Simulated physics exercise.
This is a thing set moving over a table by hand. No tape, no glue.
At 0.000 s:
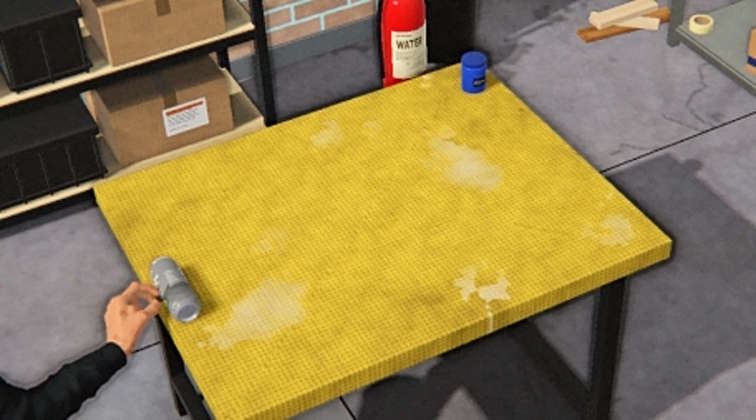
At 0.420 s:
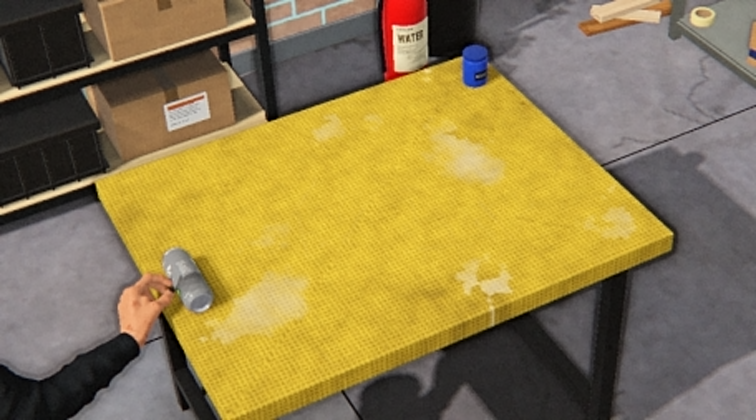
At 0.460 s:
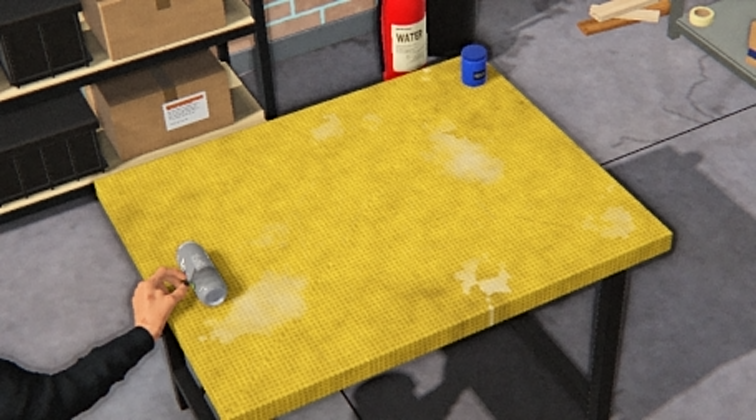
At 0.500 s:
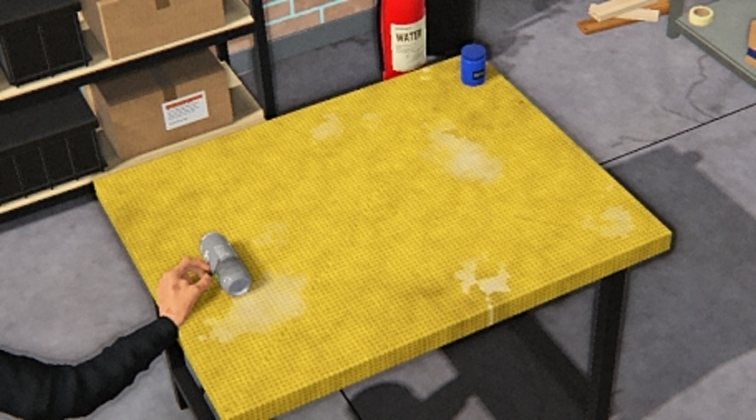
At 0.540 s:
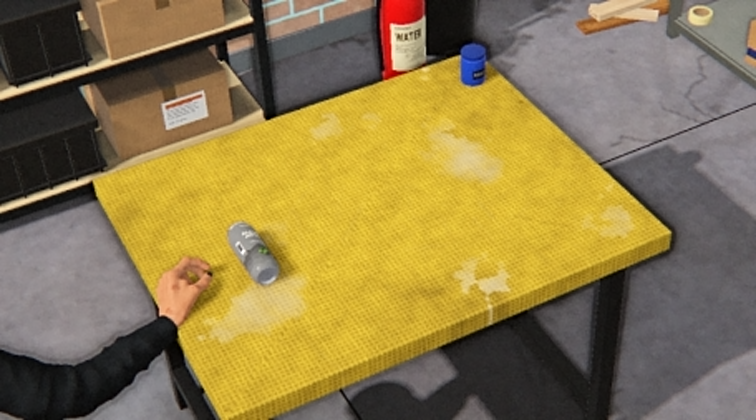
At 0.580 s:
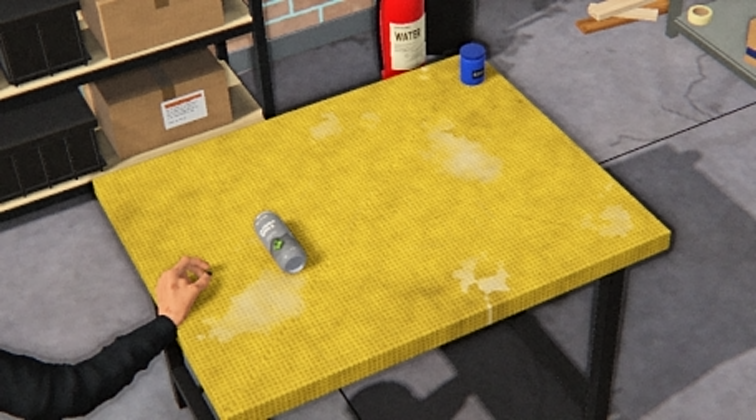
A grey can lying on its side is pushed by a hand from the left edge of a worn yellow table, then rolls away to the right, turning as it goes, while the hand stays behind near the edge.
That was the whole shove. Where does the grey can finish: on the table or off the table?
The grey can drops to the floor.
Around 0.78 s, grey can displaced well along near (408, 194).
Around 0.98 s, grey can displaced well along near (523, 151).
Around 1.28 s, grey can now off the table.
Around 1.48 s, things are still on the move.
Finally (1.6 s), off the table, grey can.
